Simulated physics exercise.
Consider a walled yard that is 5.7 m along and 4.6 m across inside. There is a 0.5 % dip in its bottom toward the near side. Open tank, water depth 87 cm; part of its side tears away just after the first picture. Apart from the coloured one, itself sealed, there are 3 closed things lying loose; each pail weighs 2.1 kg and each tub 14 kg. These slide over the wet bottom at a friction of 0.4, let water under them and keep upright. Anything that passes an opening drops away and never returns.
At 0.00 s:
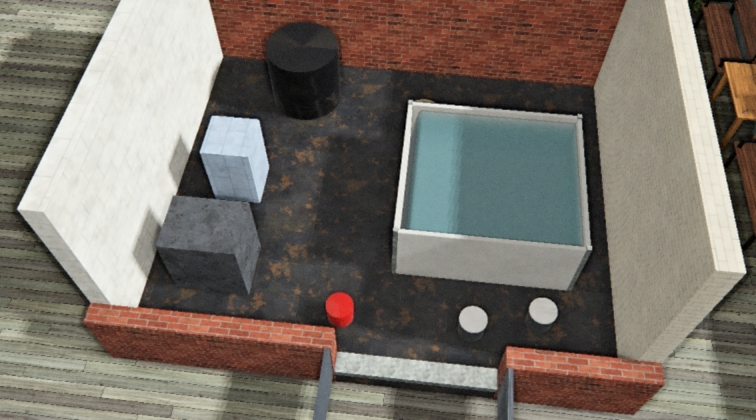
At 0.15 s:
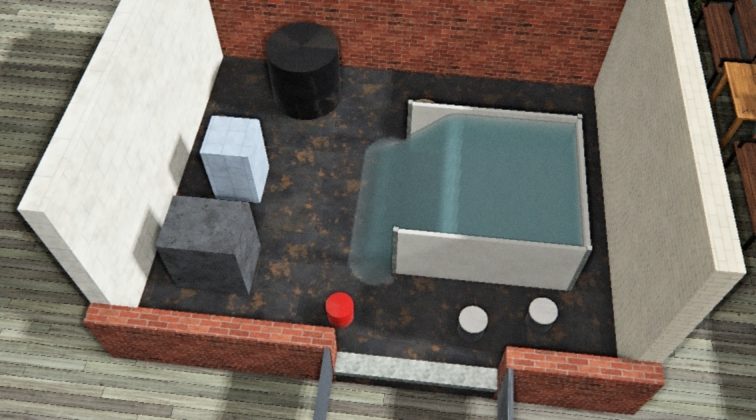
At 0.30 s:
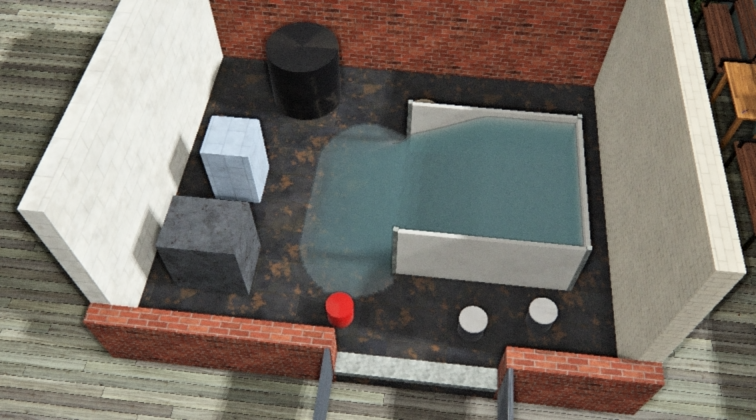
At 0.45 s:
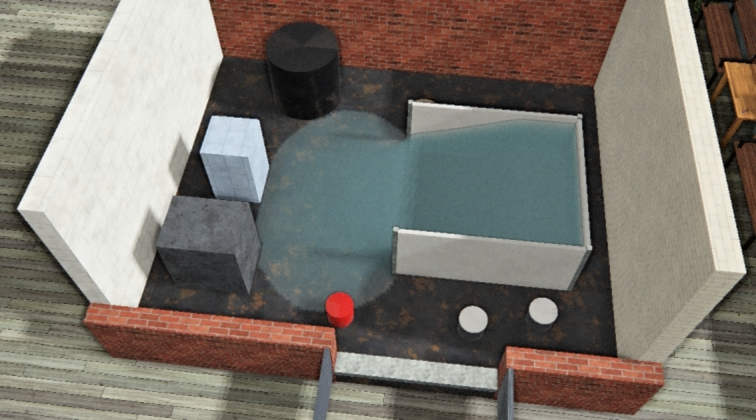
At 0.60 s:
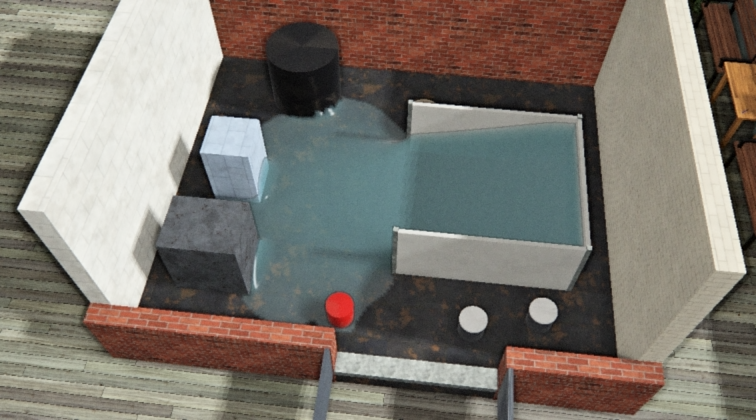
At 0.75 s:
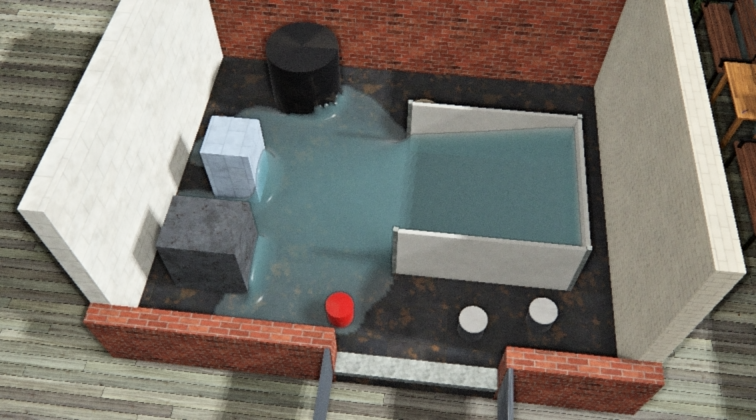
Water pours out through the open left side of a pale-walled tank and spreads leftward across the dark floor of a walled yard, seen from high above by a still camera. A black cylinder stands at the back, a pale blue box and a dark grey block at left, a red pail and two whitish discs near the front. The sheet widens, reaching the cylinder, boxes and pail, none of which shifts.
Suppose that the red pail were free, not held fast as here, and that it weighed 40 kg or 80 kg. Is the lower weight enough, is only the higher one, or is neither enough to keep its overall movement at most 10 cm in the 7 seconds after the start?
Only the higher is.
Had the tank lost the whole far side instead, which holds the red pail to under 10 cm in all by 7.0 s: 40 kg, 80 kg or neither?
Under that change, the lighter pick does it.
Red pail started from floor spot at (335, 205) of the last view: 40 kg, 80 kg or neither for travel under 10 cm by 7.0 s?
Neither holds.
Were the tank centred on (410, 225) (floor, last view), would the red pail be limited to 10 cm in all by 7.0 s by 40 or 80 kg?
In that case only the higher weight holds it.
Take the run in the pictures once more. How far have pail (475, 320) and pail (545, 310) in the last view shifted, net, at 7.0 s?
80 cm and 40 cm.
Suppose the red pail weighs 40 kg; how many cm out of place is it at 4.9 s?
Around 30 centimetres out of place.
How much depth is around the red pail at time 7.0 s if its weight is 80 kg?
11 cm, roughly.
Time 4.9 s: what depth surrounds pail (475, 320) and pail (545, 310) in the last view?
First about 8 cm, second about 16 cm.
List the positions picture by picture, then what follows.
In the first frame, the red pail at (339, 305), on the bottom; water covers 4.1 m2; 0 of 4 have shifted.
In the second frame, the red pail at (339, 305), on the bottom; 5.3 m2 under water; 0 of 4 have shifted.
In the third frame, the red pail at (339, 305) rests on the ground; 7.1 m2 under water; 0 of 4 have shifted.
In the fourth frame, the red pail at (339, 305) rests on the ground; 9.1 m2 under water; 0 of 4 have shifted.
In the fifth frame, the red pail at (339, 305) rests on the ground; water covers 10.6 m2; 0 of 4 have shifted.
In the sixth frame, the red pail at (339, 305), on the bottom; 12.0 m2 under water; 0 of 4 have shifted.
After 1.4 s the red pail would be 0 cm from its start with 40 kg and 0 cm from its start with 80 kg; 4 cm of water round it then.
After 3.1 s the red pail would be 1 cm from its start with 40 kg and 0 cm from its start with 80 kg; 16 cm of water round it then.
After 4.9 s the red pail would be 31 cm from its start with 40 kg and 0 cm from its start with 80 kg; 10 cm of water round it then.
After 7.0 s the red pail would be 31 cm from its start with 40 kg and 0 cm from its start with 80 kg; 11 cm of water round it then.
